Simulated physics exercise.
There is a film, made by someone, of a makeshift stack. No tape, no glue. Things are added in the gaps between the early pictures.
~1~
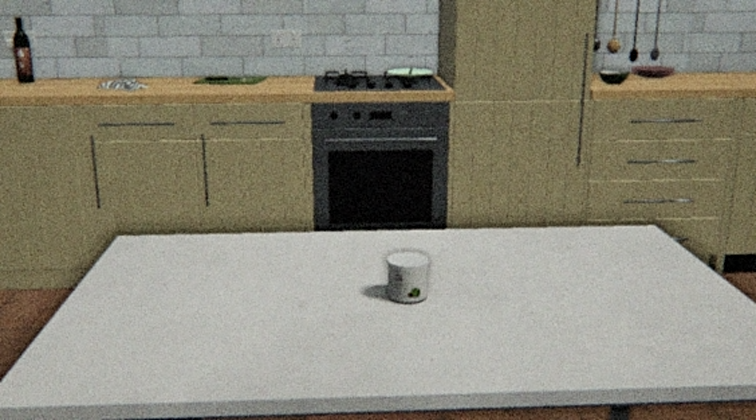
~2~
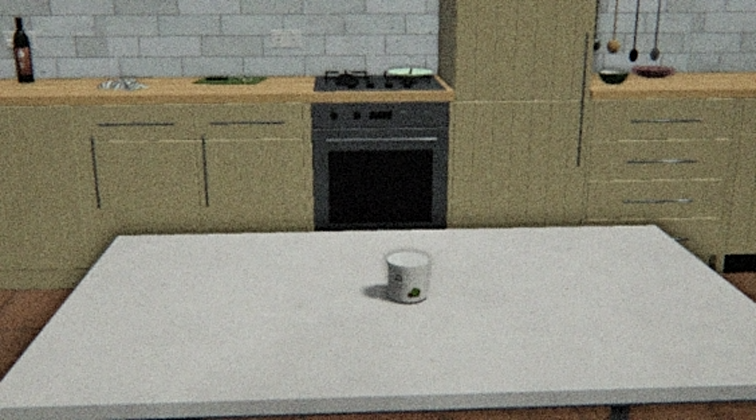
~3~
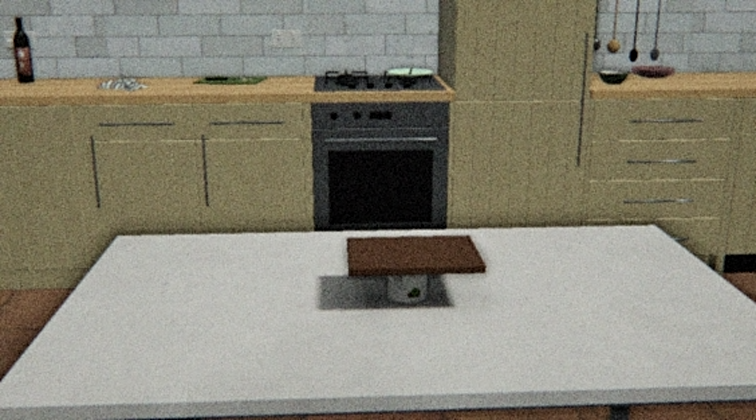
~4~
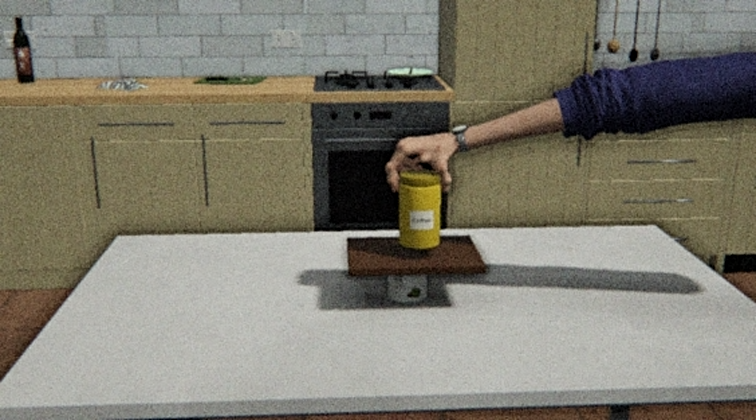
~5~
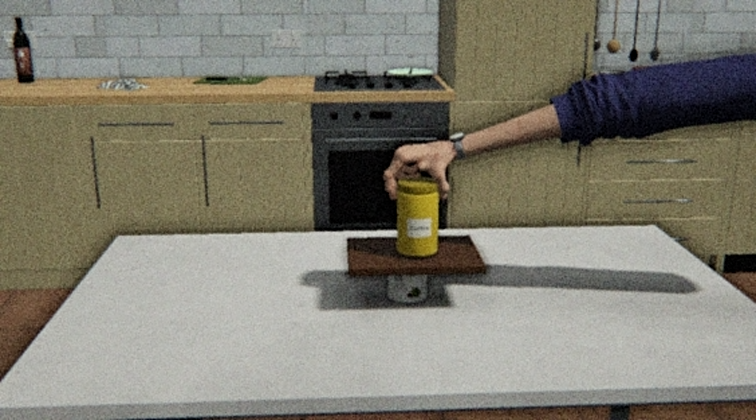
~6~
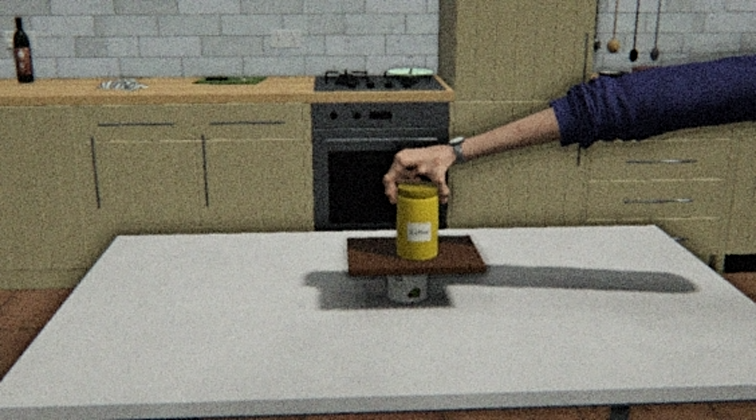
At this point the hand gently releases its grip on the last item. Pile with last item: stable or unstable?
The stack is left undisturbed.
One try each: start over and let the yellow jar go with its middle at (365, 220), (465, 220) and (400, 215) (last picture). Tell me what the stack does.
So, first go it comes down, second go it comes down, third go it stays put.
Then, 0.80 s on from there, no change.
Then, 1.70 s on from there, yellow jar resting near (417, 221).
In the end, all 3 unmoved. At the end, from the last picture's camera, yellow jar near (417, 220). The stack stays up.
